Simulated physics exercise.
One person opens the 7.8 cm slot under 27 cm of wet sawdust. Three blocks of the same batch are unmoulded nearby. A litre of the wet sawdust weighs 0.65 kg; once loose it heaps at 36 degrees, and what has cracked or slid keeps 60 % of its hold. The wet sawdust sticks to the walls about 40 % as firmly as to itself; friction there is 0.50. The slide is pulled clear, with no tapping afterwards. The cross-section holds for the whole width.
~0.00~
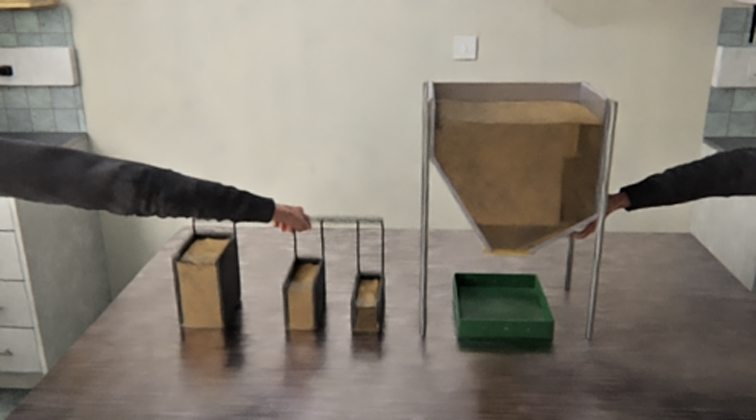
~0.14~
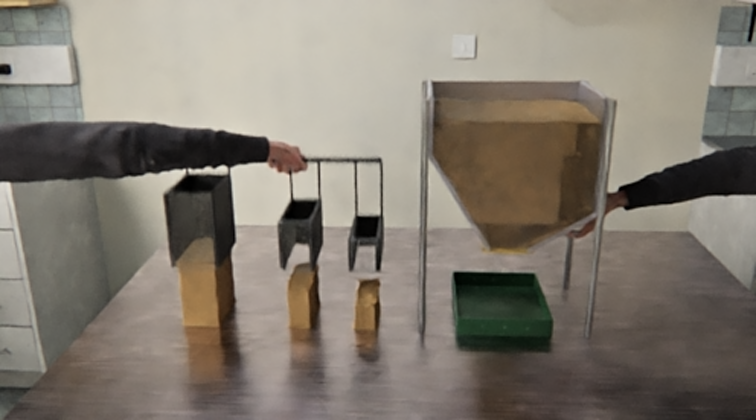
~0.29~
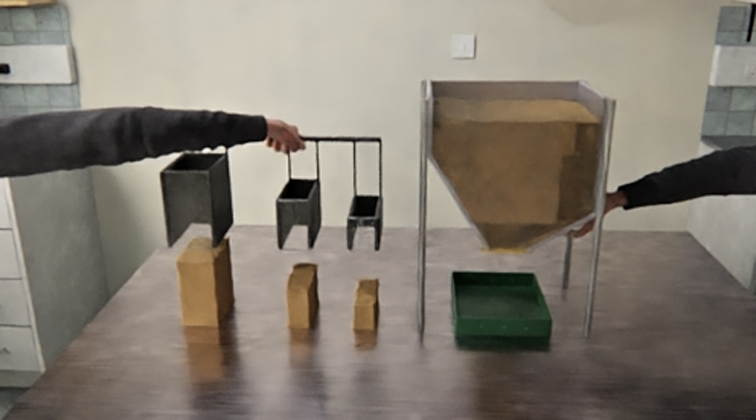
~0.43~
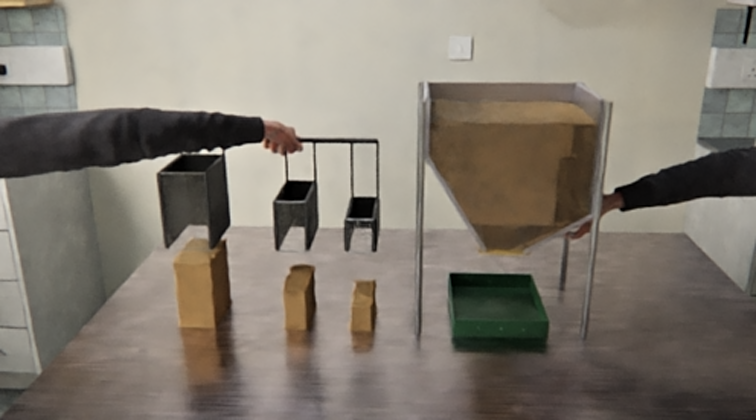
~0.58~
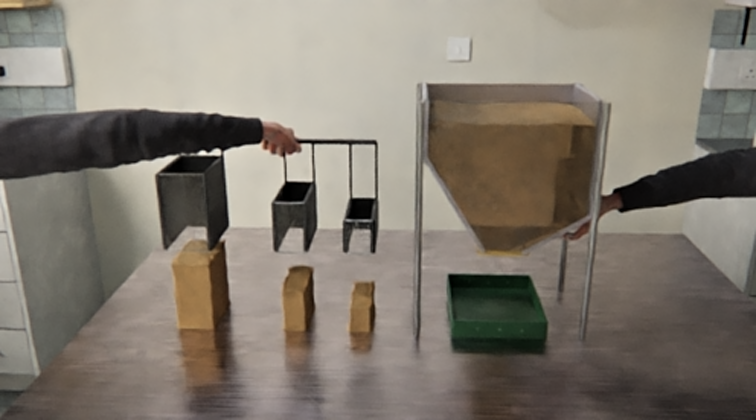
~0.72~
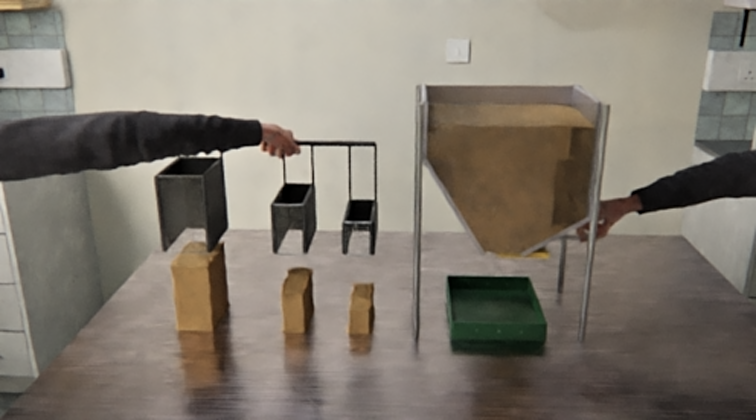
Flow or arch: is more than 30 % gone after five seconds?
Left alone, it blocks.
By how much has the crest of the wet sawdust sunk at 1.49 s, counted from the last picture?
Roughly 0.0 cm.
By 1.07 s, 0 % has run out.
By 1.49 s, 0 % has run out.
By 1.90 s, 0 % has run out.
By 2.32 s, 0 % has run out.
By 5.62 s, at the end, 0 % has run out.
